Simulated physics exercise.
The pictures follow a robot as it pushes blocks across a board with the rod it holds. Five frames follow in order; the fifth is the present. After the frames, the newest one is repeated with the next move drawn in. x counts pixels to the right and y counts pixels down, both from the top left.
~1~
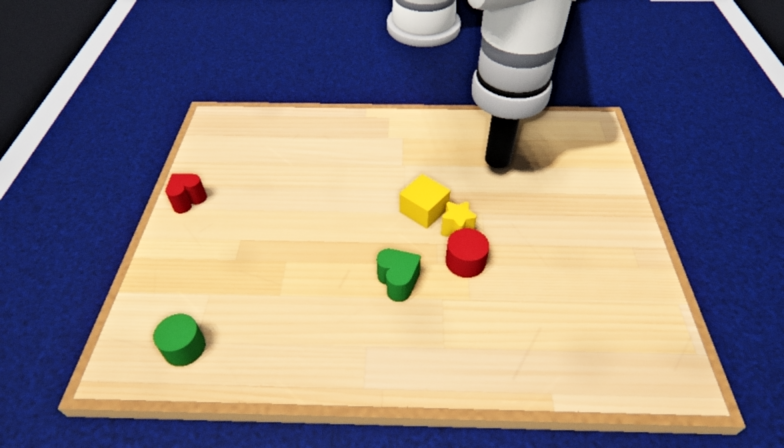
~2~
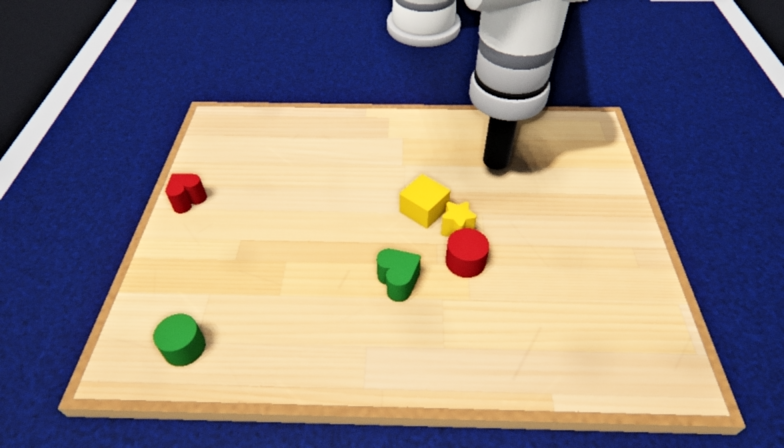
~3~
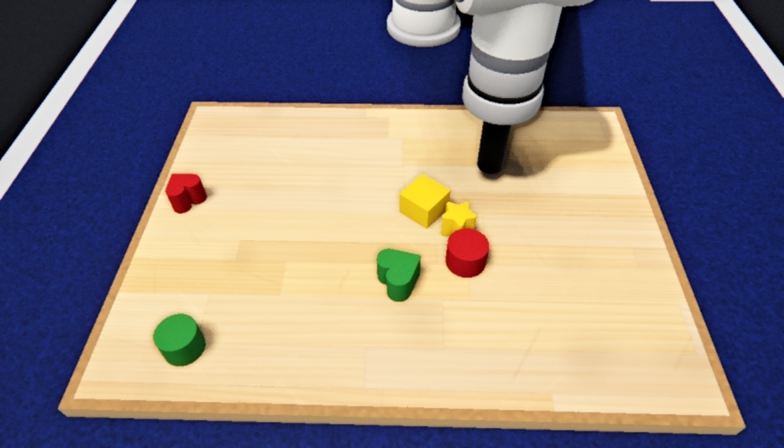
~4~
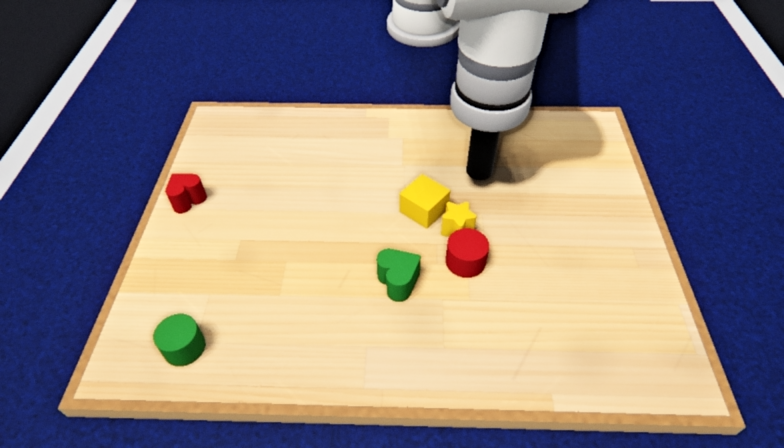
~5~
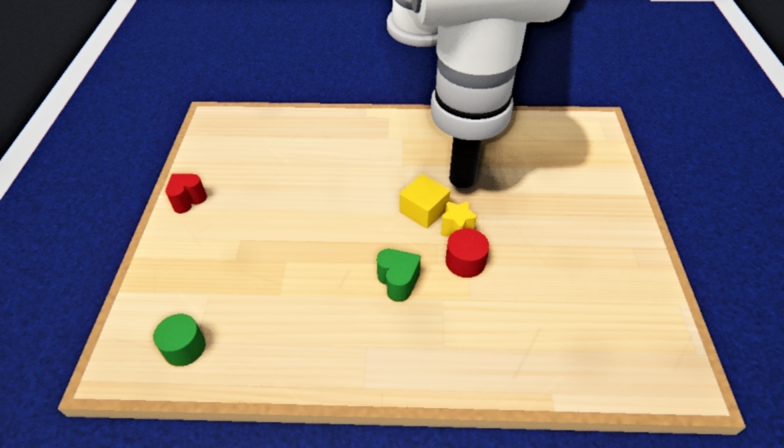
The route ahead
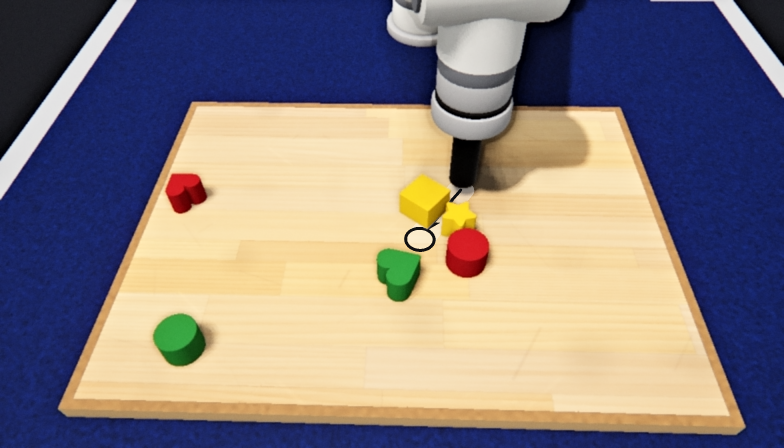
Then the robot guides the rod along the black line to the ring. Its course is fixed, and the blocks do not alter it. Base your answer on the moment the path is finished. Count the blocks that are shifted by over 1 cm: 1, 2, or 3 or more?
Two get moved.
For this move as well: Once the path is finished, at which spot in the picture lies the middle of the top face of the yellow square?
I'd expect the centre of its top face to be at (392, 207).
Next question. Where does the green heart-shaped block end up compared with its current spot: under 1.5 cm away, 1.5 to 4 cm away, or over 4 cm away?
It shifts under 1.5 cm.
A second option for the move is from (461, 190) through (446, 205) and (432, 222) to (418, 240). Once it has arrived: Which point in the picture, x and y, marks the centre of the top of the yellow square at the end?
The middle of the upper face of the yellow square will lie at about (390, 208) in the picture.
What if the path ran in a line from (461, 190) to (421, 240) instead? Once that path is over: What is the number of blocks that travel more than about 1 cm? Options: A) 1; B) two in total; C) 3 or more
The correct letter is B.
The line goes in a line from (461, 190) to (420, 239).
What follows on the original path. Halfway along, rod at (441, 203); yellow square at (410, 200), turned 35° clockwise; yellow star block at (459, 214), turned 15° anticlockwise.
At the end, rod at (420, 229); green heart-shaped block unmoved; yellow square at (392, 207), turned 75° clockwise; yellow star block at (451, 220), turned 80° anticlockwise; red cylinder at (472, 246).
